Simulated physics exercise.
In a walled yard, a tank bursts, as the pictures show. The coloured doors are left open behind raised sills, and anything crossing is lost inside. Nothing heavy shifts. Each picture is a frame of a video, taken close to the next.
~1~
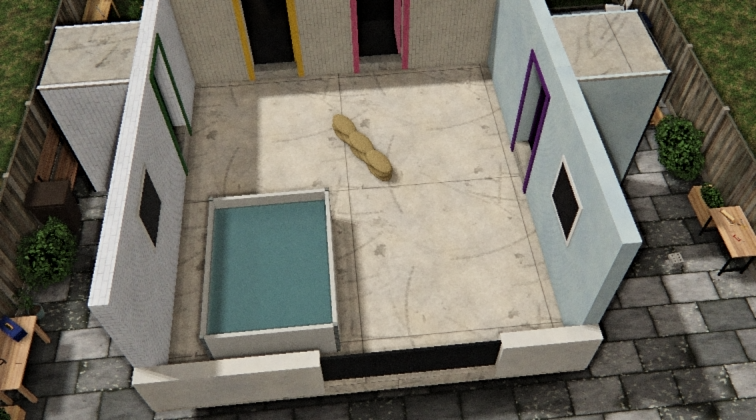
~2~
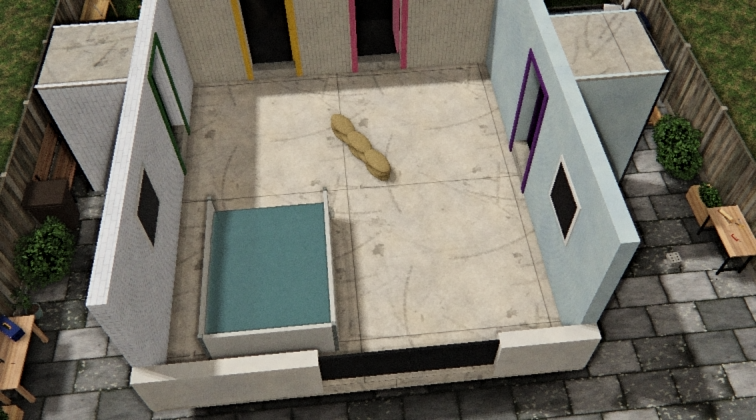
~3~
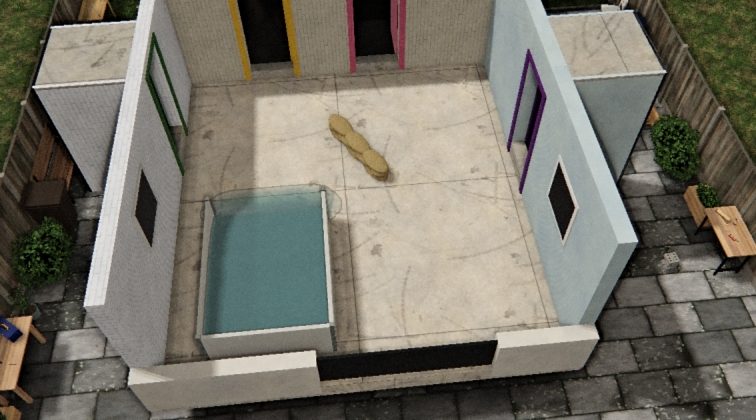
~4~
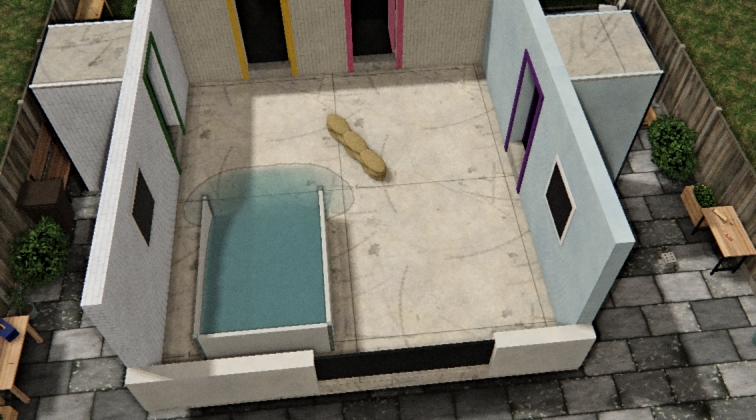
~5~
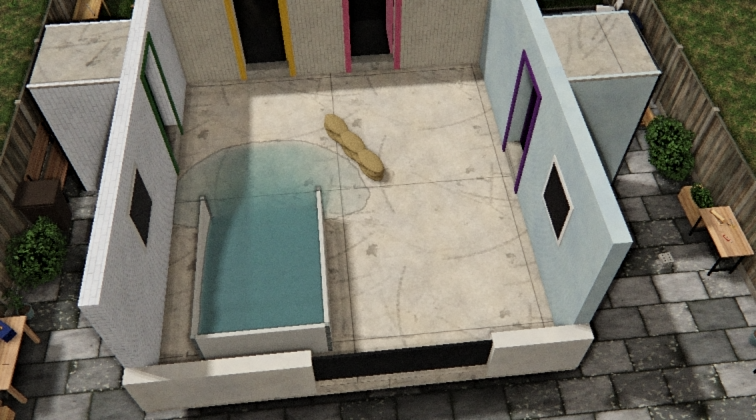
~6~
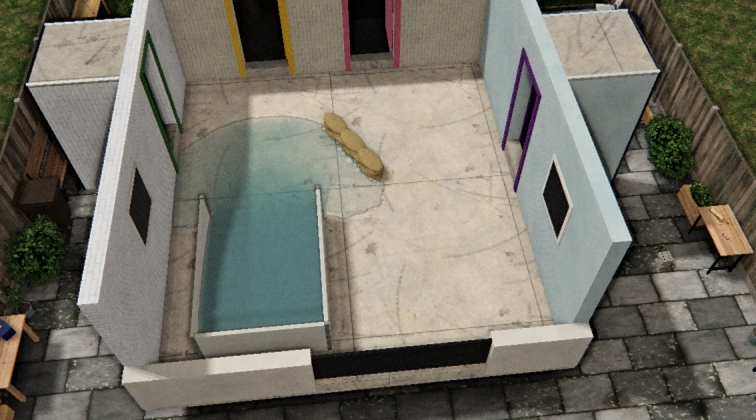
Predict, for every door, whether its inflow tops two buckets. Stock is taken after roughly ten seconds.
Result: The yellow door gets overrun I think, the pink door holds up fine I think, the purple door holds up fine I think, the green door holds up fine I think.
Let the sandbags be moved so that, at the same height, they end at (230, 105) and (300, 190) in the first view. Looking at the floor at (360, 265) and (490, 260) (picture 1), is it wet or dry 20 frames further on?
In turn: Spared, spared.
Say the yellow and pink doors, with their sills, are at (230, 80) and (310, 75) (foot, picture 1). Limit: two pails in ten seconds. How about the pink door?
Result for pink: It ends up above.
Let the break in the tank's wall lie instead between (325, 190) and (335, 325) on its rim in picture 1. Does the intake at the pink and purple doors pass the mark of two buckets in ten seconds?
Briefly, the pink one remains below the line and the purple one remains below the line.
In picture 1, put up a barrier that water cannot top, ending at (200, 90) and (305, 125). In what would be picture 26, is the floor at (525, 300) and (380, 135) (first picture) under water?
Taking the points in order, the first is high and dry and the second is high and dry.
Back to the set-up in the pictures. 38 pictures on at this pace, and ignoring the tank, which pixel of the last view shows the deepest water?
Somewhere near (484, 82), I think.
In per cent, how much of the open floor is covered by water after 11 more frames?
About 35 in a hundred.
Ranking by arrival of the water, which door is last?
Result: The purple-painted one.
A moment on, water covers 30 % of the floor; the yellow door under two buckets in, the pink door not reached, the purple door not reached, the green door wet at the sill, nothing in.
Next, water covers 35 % of the floor; the yellow door over two buckets in, the pink door wet at the sill, nothing in, the purple door not reached, the green door wet at the sill, nothing in.
Then, water covers 55 % of the floor; the yellow door far over two buckets in, the pink door wet at the sill, nothing in, the purple door not reached, the green door wet at the sill, nothing in.
Later, water covers 80 % of the floor; the yellow door far over two buckets in, the pink door wet at the sill, nothing in, the purple door wet at the sill, nothing in, the green door wet at the sill, nothing in.
In the end, water covers 95 % of the floor; the yellow door far over two buckets in, the pink door wet at the sill, nothing in, the purple door wet at the sill, nothing in, the green door wet at the sill, nothing in.
